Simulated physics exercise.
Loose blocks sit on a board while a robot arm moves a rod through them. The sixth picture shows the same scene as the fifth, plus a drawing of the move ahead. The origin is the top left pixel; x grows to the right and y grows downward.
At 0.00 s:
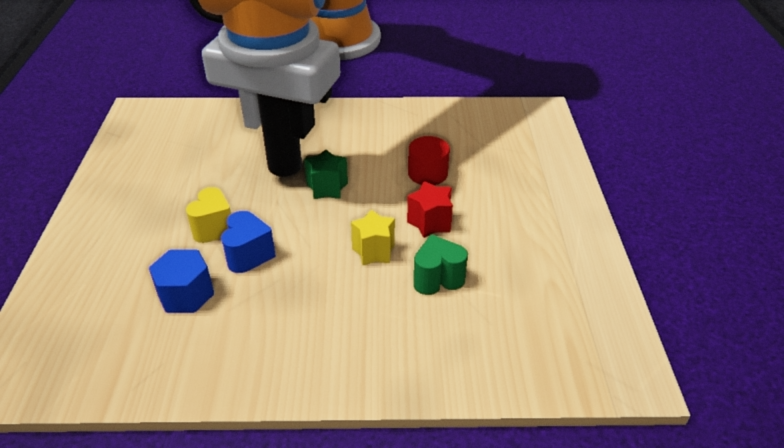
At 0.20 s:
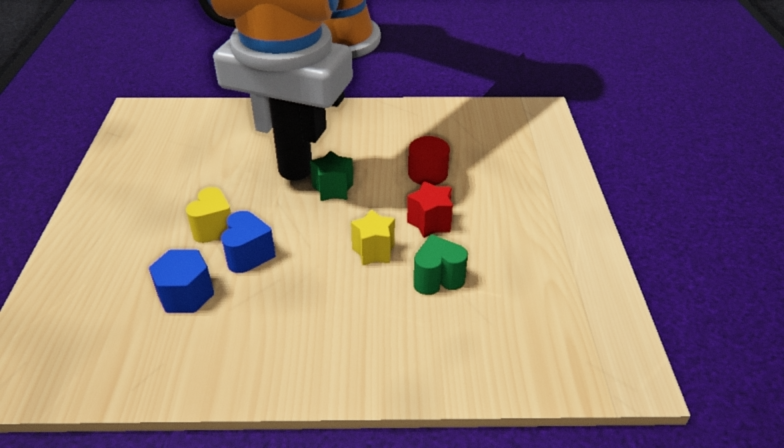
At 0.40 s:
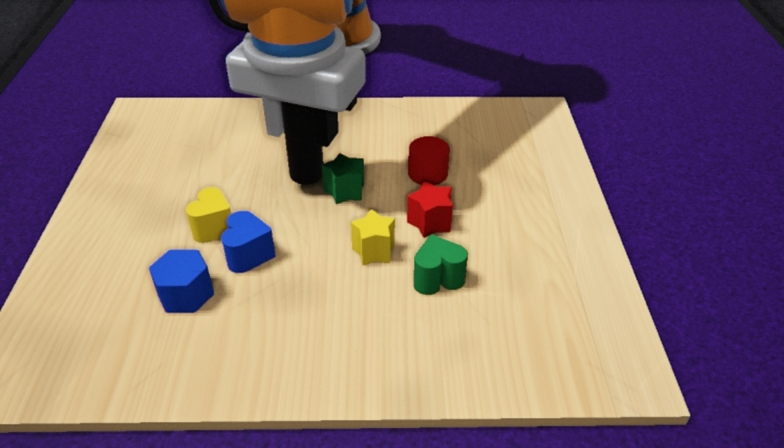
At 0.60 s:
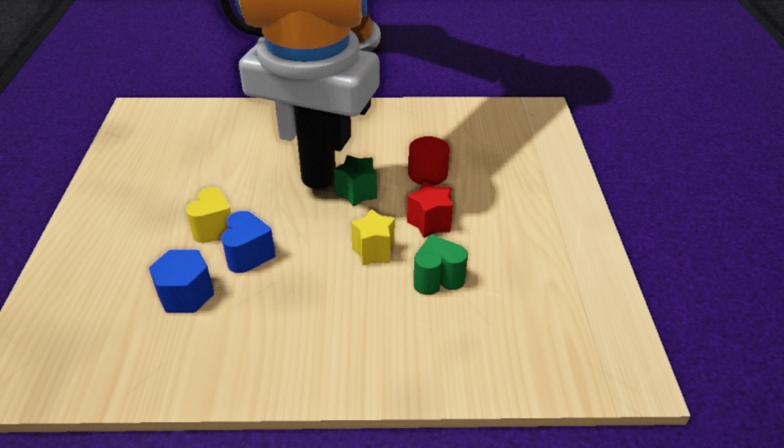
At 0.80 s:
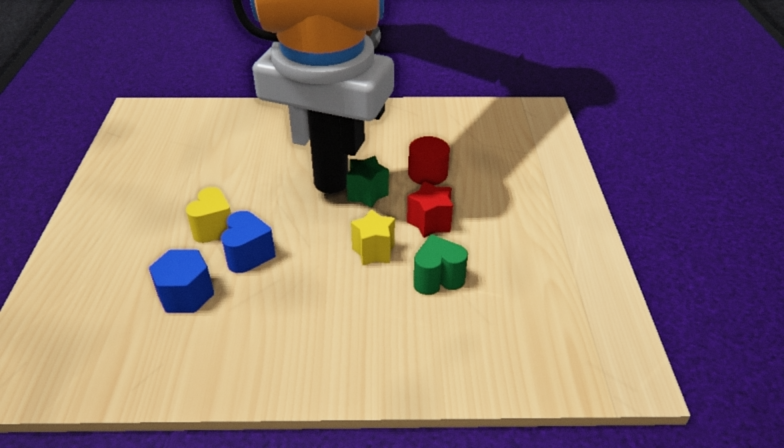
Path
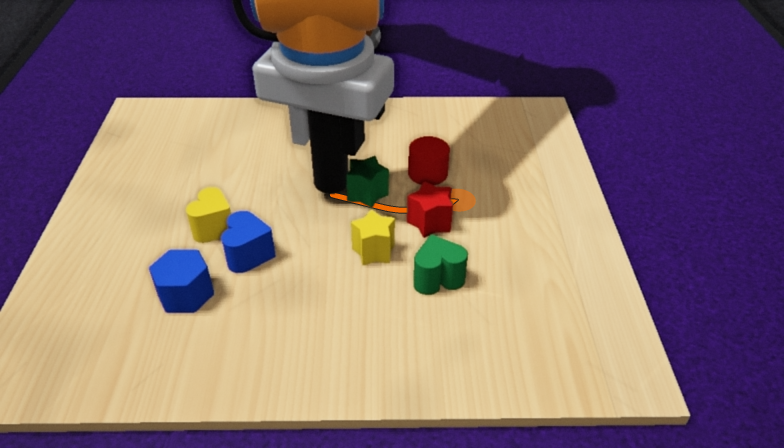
On a pale wooden board set on a purple surface, seen from above at an angle by a still camera, a robot arm reaches in from the top. Yellow and blue blocks sit at left, a yellow star near the middle, and red blocks and a green heart right of it. The arm's black rod slides a short way rightward and slightly nearer, pushing the dark green star along toward the red blocks.
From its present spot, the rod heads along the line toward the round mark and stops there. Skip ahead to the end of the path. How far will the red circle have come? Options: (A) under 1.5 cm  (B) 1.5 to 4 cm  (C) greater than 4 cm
B.
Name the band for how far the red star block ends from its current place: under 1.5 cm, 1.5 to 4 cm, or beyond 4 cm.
Of the three bands, it's 1.5 to 4 cm.
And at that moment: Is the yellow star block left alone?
That would be a yes.
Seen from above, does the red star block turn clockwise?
It seems so.
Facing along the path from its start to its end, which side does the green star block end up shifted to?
Shifts left.
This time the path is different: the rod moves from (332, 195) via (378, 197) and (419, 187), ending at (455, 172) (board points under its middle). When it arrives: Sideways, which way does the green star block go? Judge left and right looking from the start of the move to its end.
Gets pushed right.
The drawn path runs from (332, 195) through (373, 205) and (417, 210) to (458, 200).
The first path, step by step. One third of the way, rod (374, 195); green star block (405, 169), turned 30° anticlockwise.
Two thirds of the way, rod (417, 199); green star block (438, 165), turned 65° anticlockwise; red circle (433, 144); red star block (445, 199).
At the end, rod (459, 189); green star block (467, 150), turned 105° anticlockwise; yellow star block not moved; red circle (440, 136); red star block (456, 199), turned 40° clockwise.
